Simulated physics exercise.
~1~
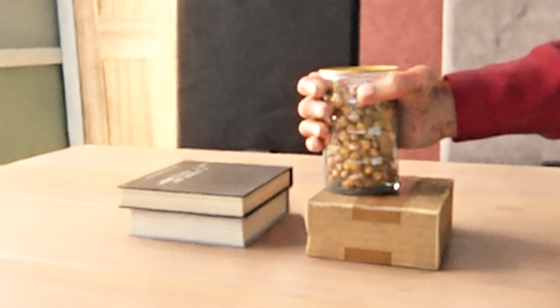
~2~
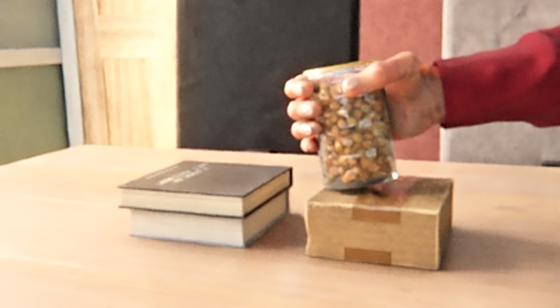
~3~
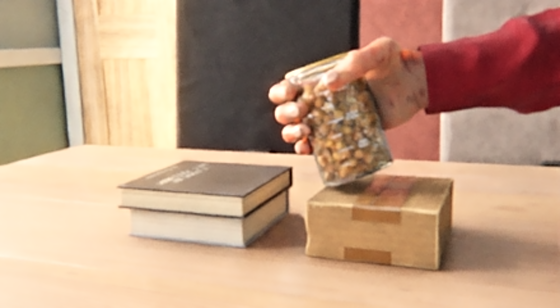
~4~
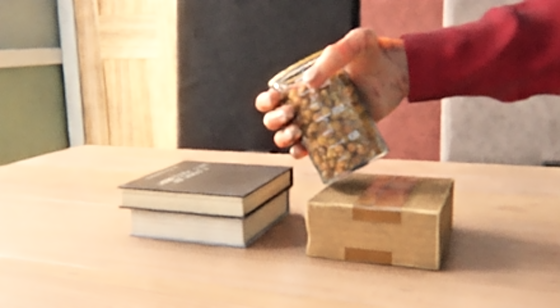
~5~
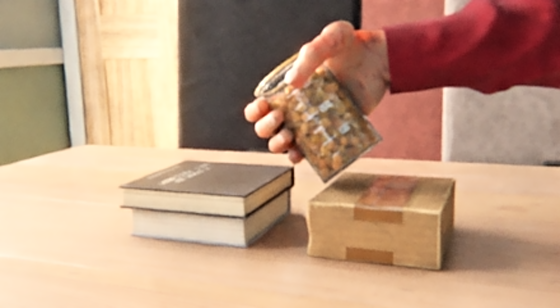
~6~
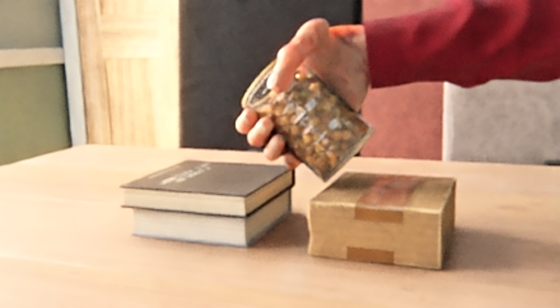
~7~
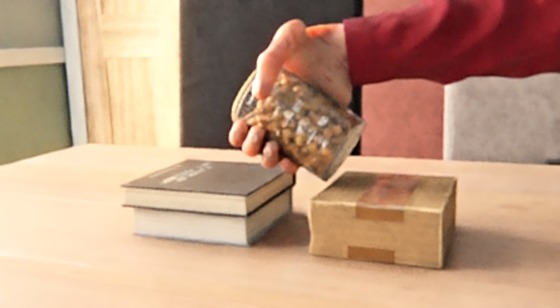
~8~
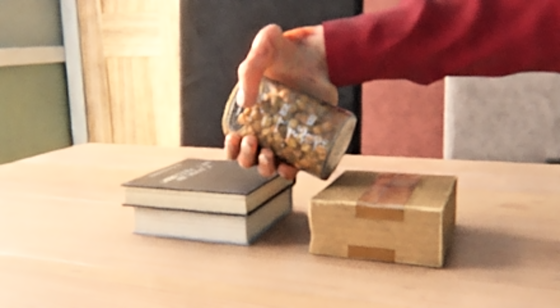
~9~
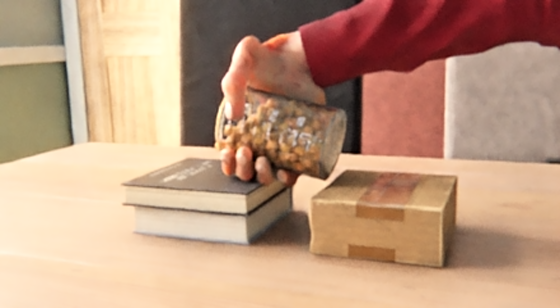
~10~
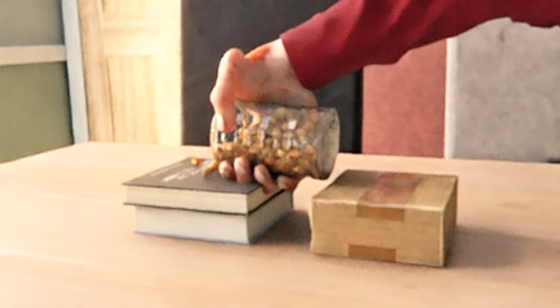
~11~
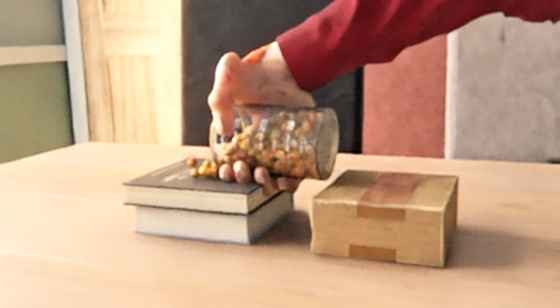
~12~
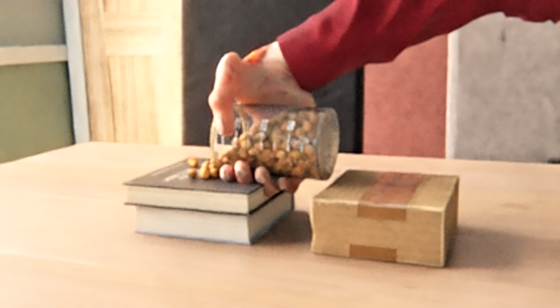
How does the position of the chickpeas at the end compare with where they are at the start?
At the start the chickpeas are above the cardboard box on the right, inside the upright jar. By the end they are farther left and slightly lower, mostly in the jar lying on its side at the edge of the books, with a few on the top cover.
